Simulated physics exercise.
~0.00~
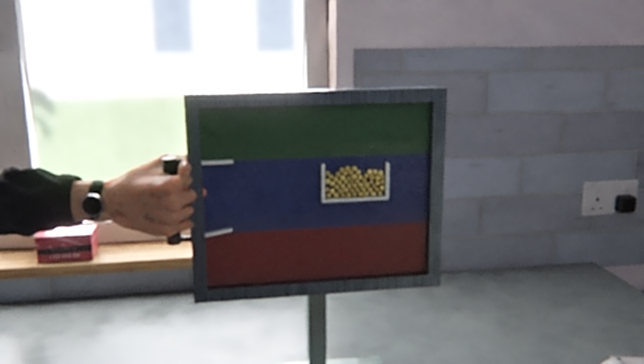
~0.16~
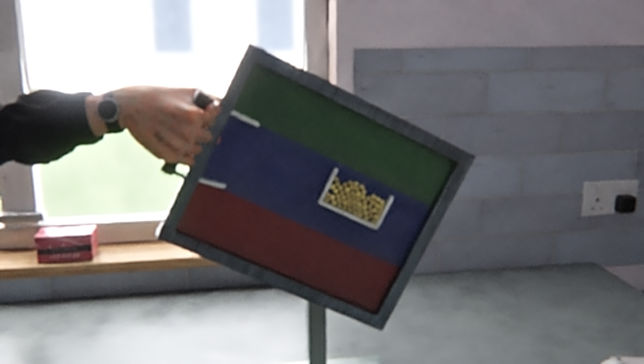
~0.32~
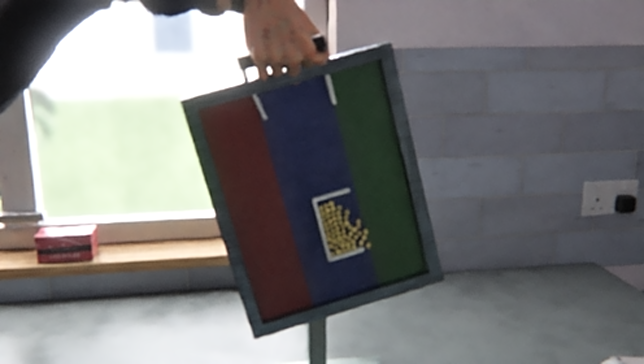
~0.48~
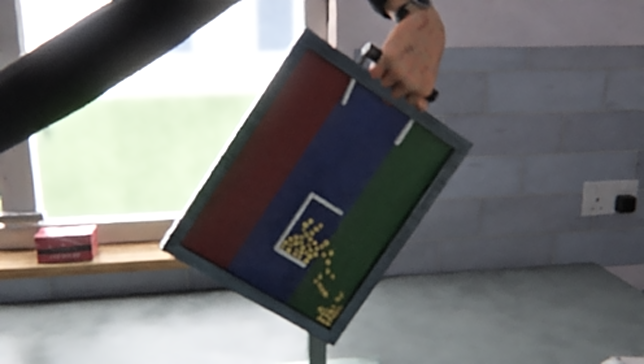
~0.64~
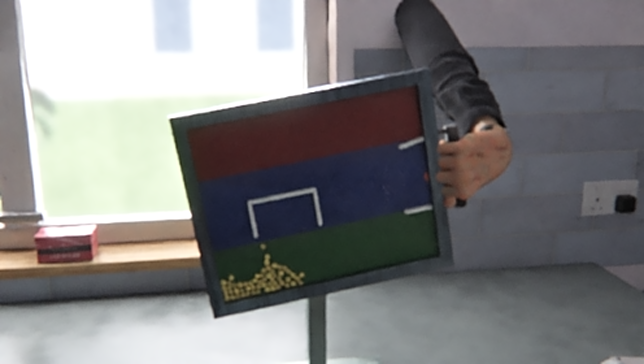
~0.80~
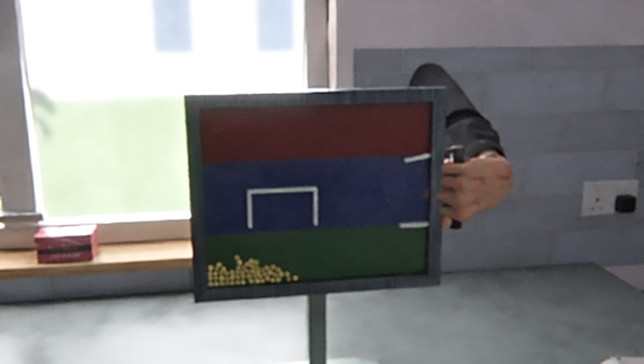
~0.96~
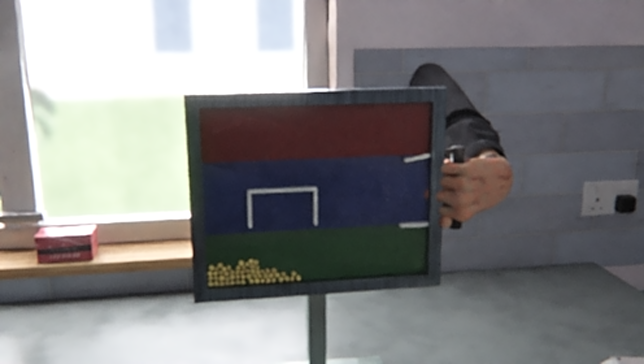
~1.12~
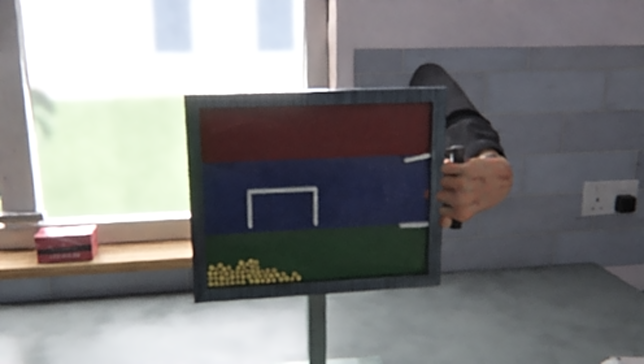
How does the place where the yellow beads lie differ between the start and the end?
At the start the beads sit in the white holder on the blue middle strip, right of centre. At the end they lie in the lower left corner of the box, on the green strip that is now at the bottom.
